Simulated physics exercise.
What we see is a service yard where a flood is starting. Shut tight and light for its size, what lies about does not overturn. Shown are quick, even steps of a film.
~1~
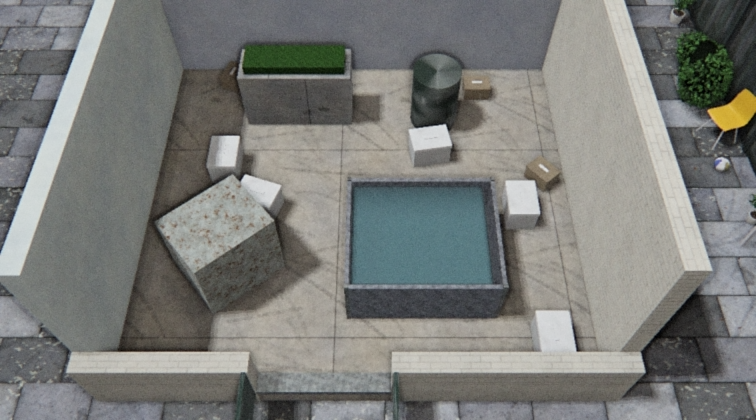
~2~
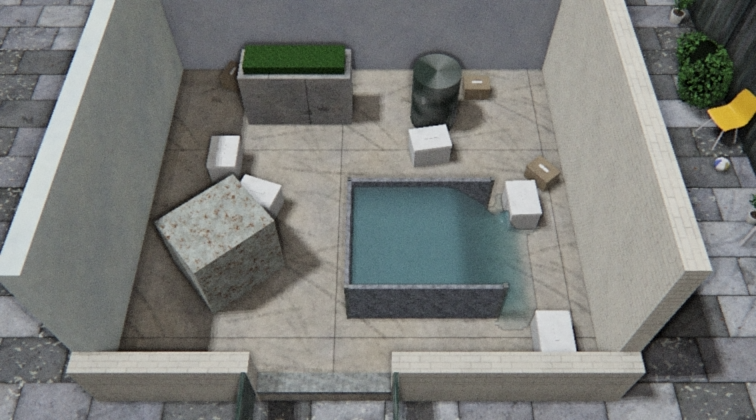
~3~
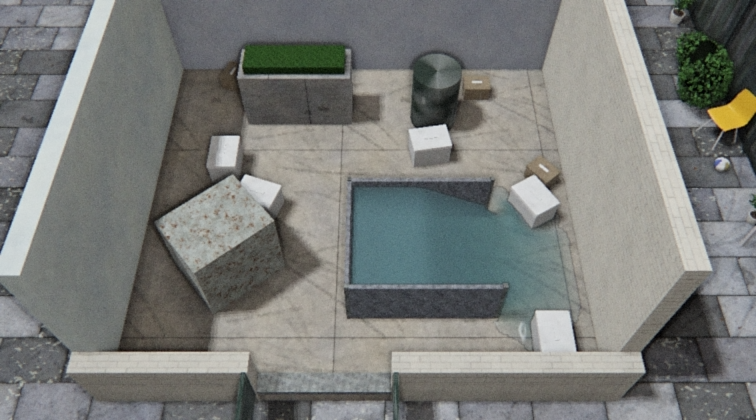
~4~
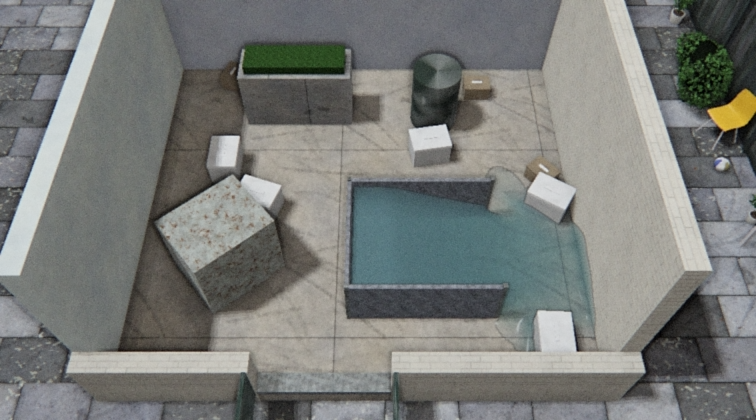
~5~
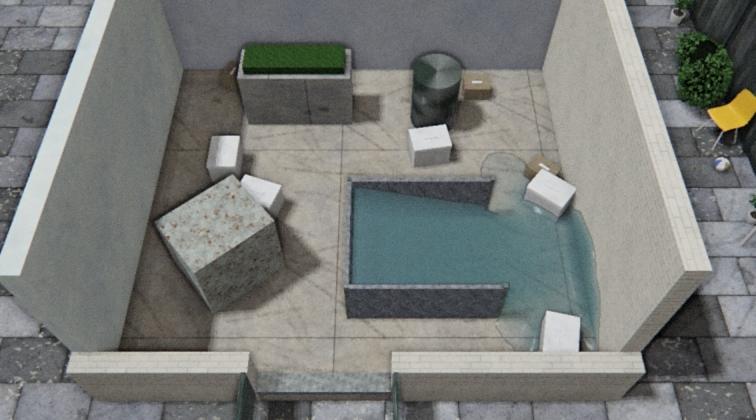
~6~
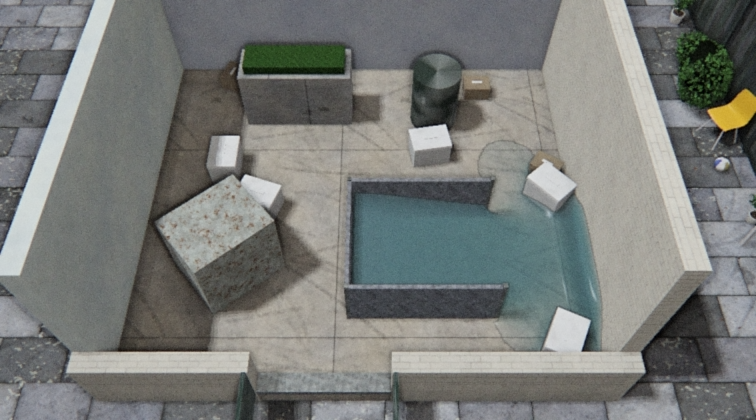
The clip shows a walled yard where the right side of a raised pool opens and water spreads across the floor to the right wall, shifting the upper white box rightward, then nudging the lower one slightly.
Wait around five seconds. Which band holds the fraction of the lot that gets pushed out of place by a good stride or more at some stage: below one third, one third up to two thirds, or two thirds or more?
Within the middle band.
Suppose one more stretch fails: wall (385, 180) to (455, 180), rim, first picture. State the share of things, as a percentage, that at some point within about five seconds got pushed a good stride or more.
By my reckoning, around 50 percent.
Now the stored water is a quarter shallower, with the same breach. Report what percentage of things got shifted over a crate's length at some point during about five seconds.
Near 60 % of the lot.
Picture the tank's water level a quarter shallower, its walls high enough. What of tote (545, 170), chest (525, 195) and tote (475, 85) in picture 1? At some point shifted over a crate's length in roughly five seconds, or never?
In sequence: Went the distance, went the distance and went the distance.
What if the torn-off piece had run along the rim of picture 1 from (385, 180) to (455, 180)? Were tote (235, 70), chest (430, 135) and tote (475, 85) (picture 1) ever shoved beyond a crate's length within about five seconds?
Travels that far, travels that far, travels that far.
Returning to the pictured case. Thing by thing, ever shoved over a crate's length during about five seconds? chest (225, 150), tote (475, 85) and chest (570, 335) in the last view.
First under that distance, second displaced that much, third displaced that much.
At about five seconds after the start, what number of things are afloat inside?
4 of them.
A moment on, 2 of 8 are well off their spots; 1 afloat.
Next, 4 of 8 are well off their spots; 2 afloat.
Later, 4 of 8 are well off their spots; 4 afloat.
In the end, 5 of 8 are well off their spots, and 5 have been at some point; 4 afloat.
